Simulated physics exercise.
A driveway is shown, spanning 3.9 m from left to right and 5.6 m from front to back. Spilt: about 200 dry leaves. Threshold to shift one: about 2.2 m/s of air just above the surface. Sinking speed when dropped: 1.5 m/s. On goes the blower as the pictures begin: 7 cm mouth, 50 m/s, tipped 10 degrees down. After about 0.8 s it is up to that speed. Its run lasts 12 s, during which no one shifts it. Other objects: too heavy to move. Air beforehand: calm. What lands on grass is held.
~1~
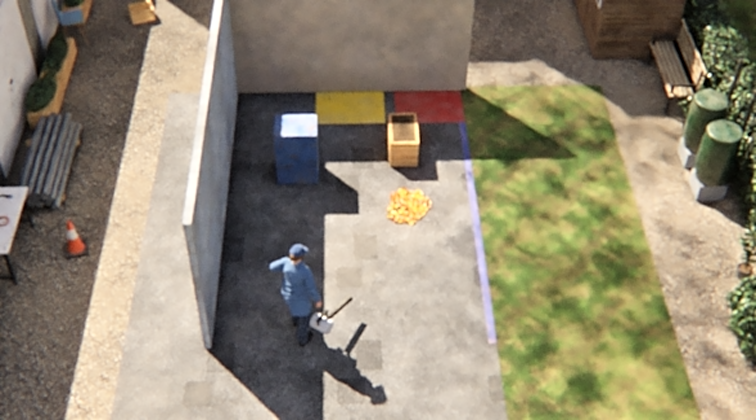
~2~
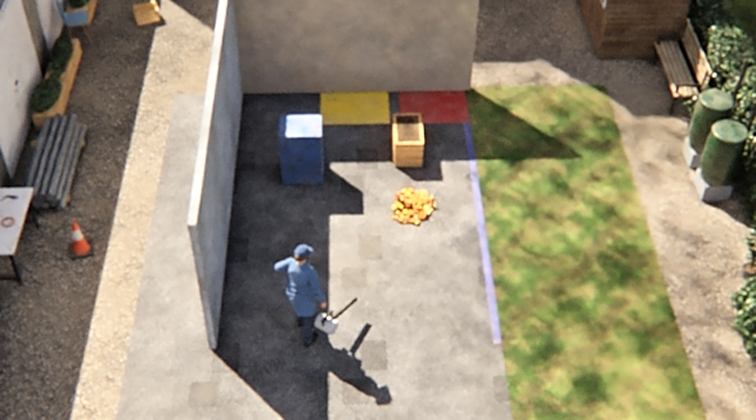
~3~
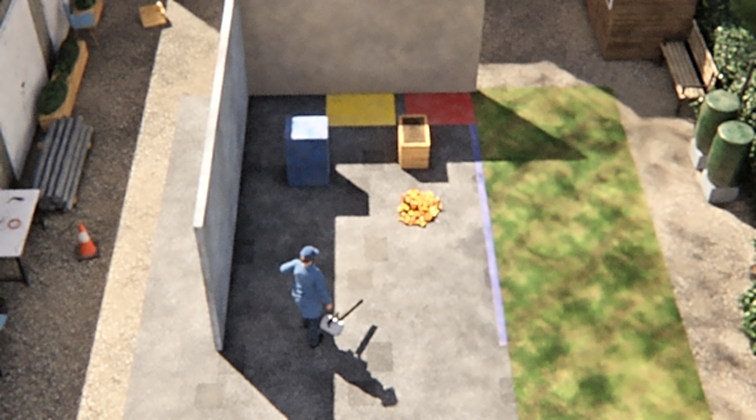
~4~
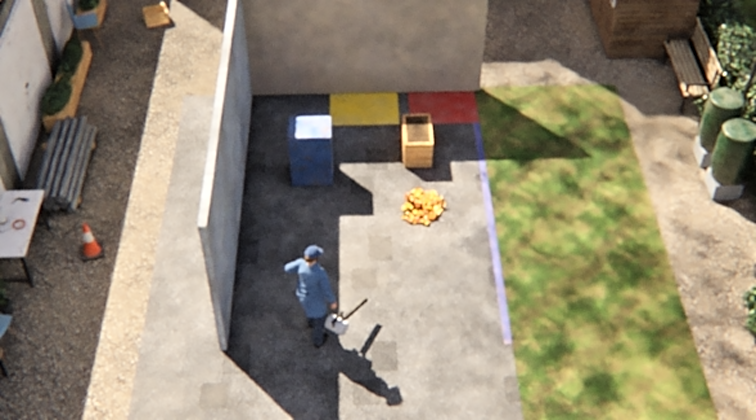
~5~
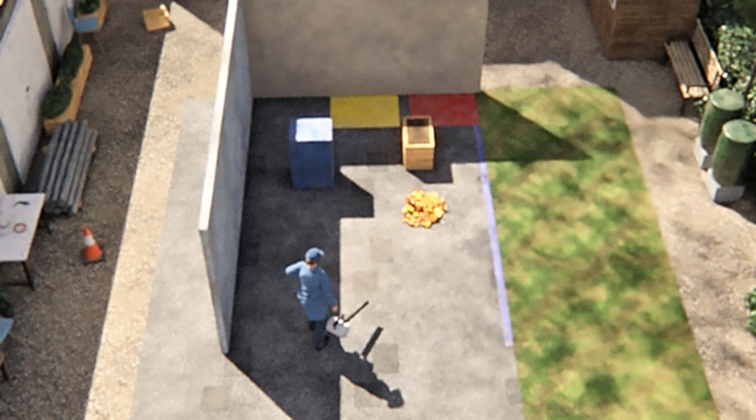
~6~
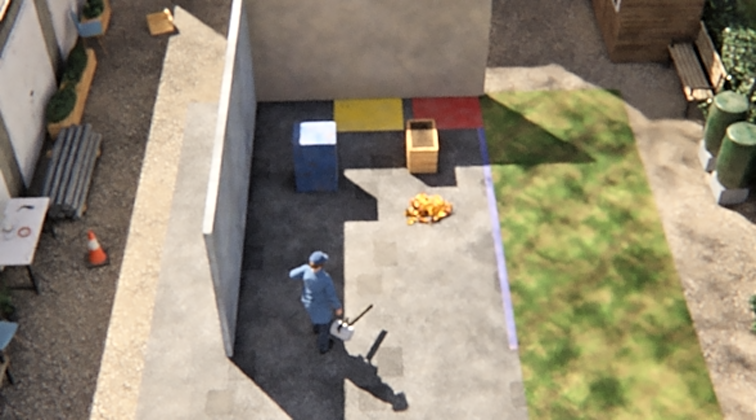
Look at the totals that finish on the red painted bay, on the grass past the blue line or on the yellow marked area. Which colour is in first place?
Top colour: Blue.
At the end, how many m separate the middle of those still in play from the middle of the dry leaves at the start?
2.4 m.
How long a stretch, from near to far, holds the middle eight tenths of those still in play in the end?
Around 1.6 m.
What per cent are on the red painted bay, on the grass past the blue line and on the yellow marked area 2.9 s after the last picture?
I'd say around 10 per cent at red, 40 per cent at blue, 0 per cent at yellow.
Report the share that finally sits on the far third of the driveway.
Something close to 40 % ends up there.
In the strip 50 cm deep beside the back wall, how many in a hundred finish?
About 15 per cent.
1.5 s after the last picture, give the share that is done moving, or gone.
The share is roughly 40 %.
Then, 1.5 s after the last picture, 0 % are on the yellow marked area, 7 % on the red painted bay and 32 % on the grass past the blue line; the middle of those still in play is near (467, 141); 42 % have settled or left.
Then, 2.9 s after the last picture, 0 % are on the yellow marked area, 12 % on the red painted bay and 40 % on the grass past the blue line; the middle of those still in play is near (485, 133); 55 % have settled or left.
Then, 5.7 s after the last picture, 0 % are on the yellow marked area, 16 % on the red painted bay and 42 % on the grass past the blue line; the middle of those still in play is near (484, 127); 66 % have settled or left.
Then, 11.1 s after the last picture, at the end, 0 % are on the yellow marked area, 21 % on the red painted bay and 44 % on the grass past the blue line; the middle of those still in play is near (483, 121).
